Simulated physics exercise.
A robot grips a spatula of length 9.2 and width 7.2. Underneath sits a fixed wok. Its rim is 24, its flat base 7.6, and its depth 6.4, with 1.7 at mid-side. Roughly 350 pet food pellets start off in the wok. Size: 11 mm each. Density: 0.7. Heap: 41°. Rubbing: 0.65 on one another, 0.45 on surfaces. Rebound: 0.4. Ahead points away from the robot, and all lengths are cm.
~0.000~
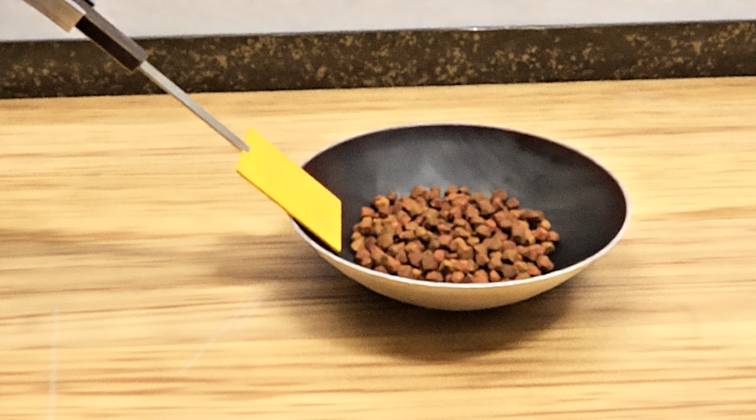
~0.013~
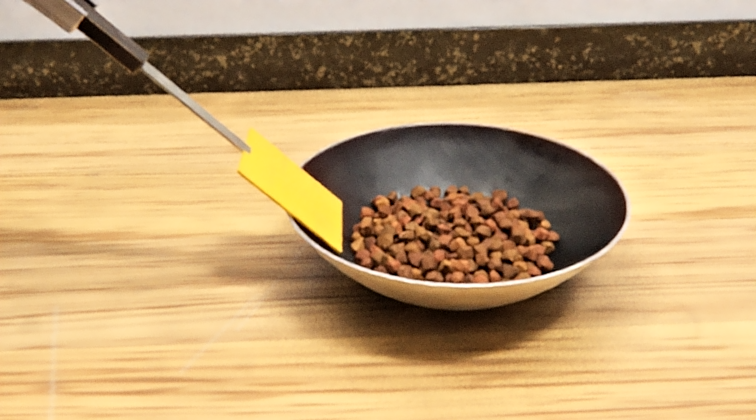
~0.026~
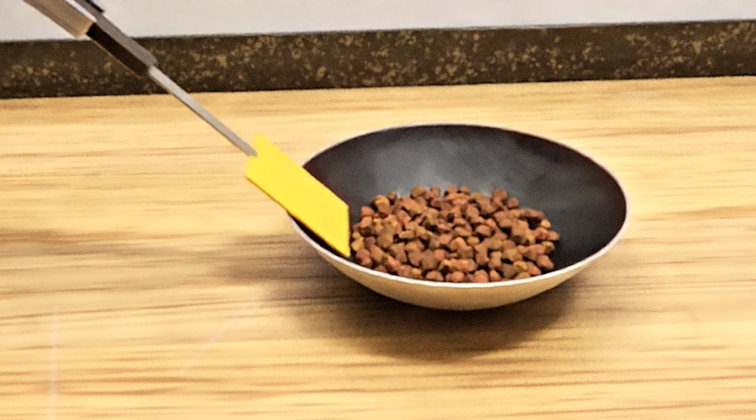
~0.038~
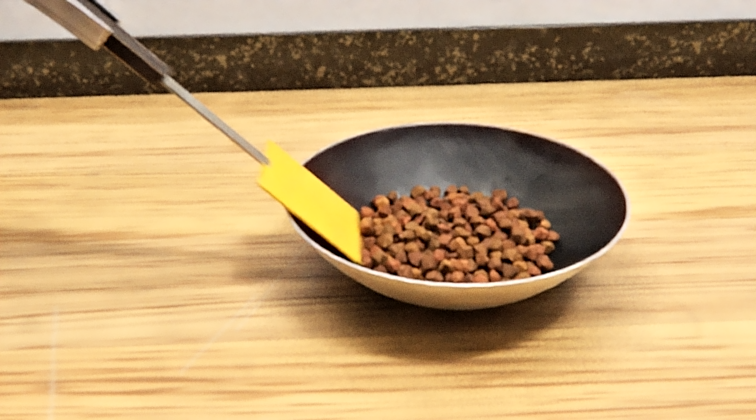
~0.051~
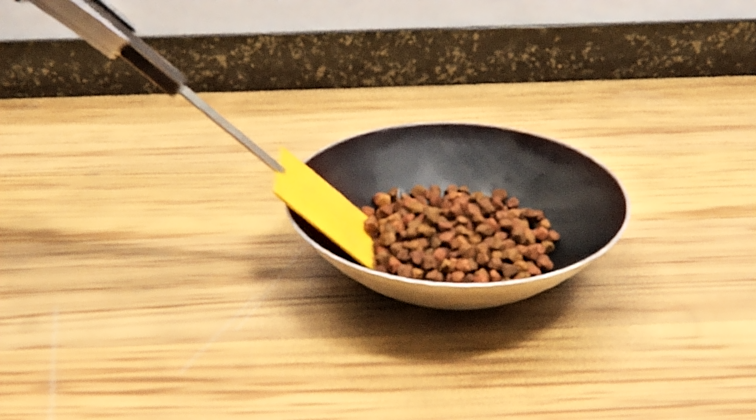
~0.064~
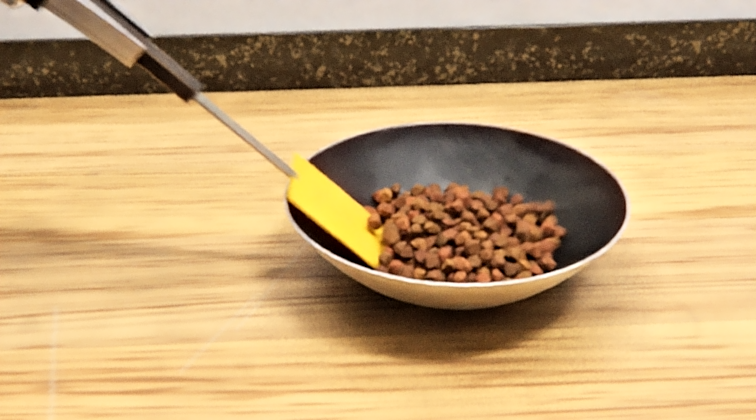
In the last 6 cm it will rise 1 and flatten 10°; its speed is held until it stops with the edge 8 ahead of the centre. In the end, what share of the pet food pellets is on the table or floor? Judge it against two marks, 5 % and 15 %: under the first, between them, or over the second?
Over the second, so above 15 %.
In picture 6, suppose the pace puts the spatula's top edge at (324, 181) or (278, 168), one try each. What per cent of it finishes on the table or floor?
Roughly 55 per cent, then roughly 30 per cent.
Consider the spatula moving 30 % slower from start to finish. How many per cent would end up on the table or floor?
The share on the table or floor would be about 30 percent.
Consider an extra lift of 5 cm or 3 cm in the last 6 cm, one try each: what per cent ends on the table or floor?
It works out to some 25 per cent for the first setting and some 35 per cent for the second.
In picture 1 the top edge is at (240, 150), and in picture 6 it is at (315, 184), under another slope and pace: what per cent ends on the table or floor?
Near 55 in a hundred.
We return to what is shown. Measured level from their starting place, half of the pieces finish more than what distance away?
Some 12 cm.
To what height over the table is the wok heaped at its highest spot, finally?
Some 7.0 cm above the table.
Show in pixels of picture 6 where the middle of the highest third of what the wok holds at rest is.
Approximately at pixel (565, 213).
After 0.13 s, sloping 46°, highest piece 7 above the table; 354 in the wok.
After 0.19 s, sloping 42°, highest piece 9 above the table; 350 in the wok, 4 on the blade or in flight.
After 0.42 s, sloping 36°, highest piece 8 above the table; 207 in the wok, 117 on the table or floor, 30 on the blade or in flight.
After 1.47 s, sloping 36°, highest piece 7 above the table; 206 in the wok, 148 on the table or floor.
In the end, 206 in the wok, 148 on the table or floor. That is 42 % on the table or floor.
